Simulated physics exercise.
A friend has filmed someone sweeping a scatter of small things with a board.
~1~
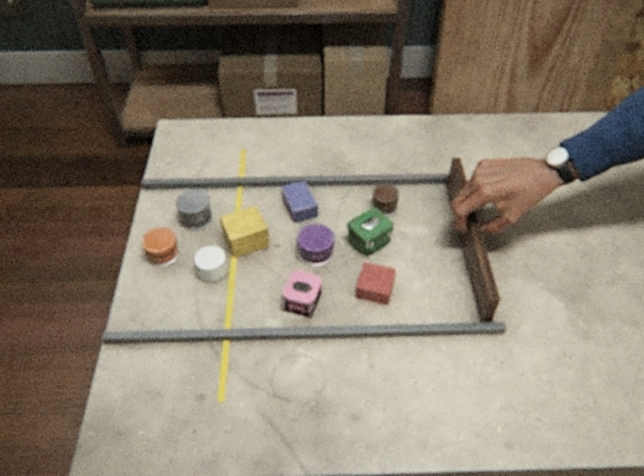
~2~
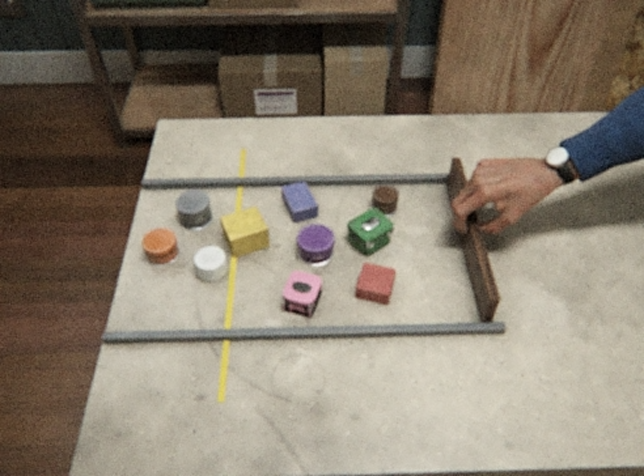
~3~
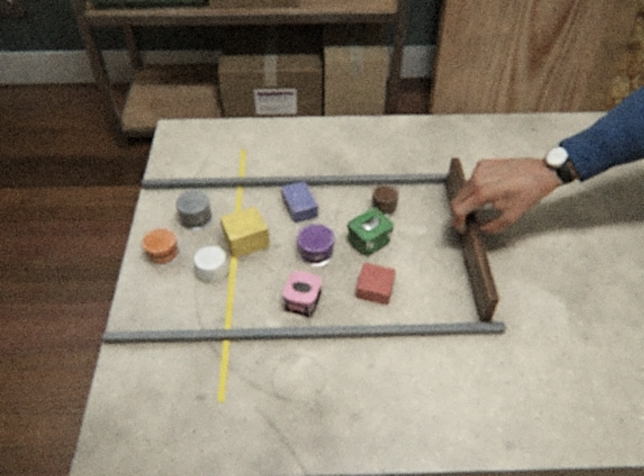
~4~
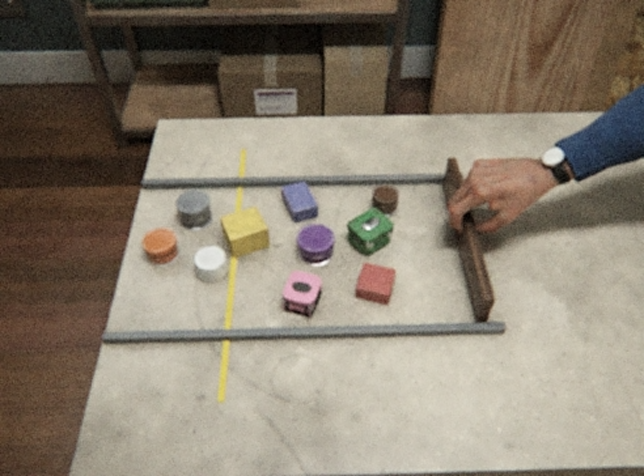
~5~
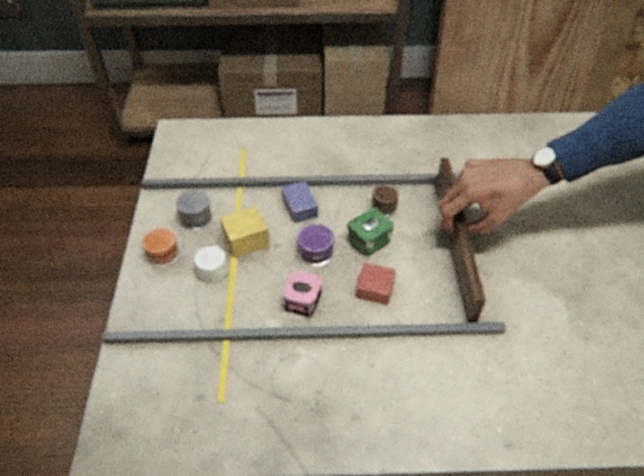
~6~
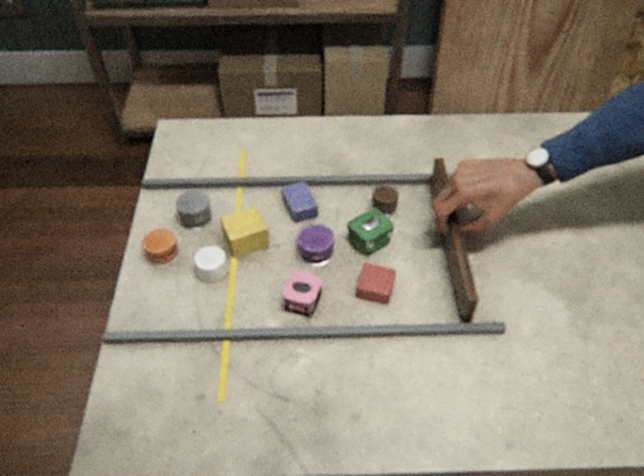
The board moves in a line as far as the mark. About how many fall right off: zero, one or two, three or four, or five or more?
Here the number that fall off is zero.
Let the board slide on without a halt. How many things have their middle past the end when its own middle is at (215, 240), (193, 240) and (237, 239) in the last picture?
Place by place, 1, 1 and 0.
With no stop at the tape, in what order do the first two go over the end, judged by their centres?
The order is the orange pot, then the yellow block.
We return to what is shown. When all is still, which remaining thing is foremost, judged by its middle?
The orange pot.
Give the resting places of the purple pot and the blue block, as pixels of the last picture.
The purple pot at (214, 260), the blue block at (208, 197).
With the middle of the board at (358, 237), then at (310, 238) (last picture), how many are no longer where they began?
At the one place 4, at the other 7.
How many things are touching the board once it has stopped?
4 of them.
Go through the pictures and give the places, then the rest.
Orange pot (161, 247); grey tin (195, 210); white lid (211, 264); board (470, 234); tape (234, 253), in the first frame.
Grey tin (195, 210); purple pot (316, 245), in the second frame.
White lid (211, 265); yellow block (245, 232), in the third frame.
Orange pot (161, 247); red block (376, 283), in the fourth frame.
Grey tin (195, 210); pink case (302, 294), in the fifth frame.
Orange pot (161, 247); grey tin (195, 210); white lid (211, 265); board (452, 234); tape (234, 253), in the sixth frame.
Soon after, none off yet; orange pot at rest near (161, 247); grey tin at rest near (195, 210); white lid at rest near (211, 265).
In the end, the number that fall off is zero.
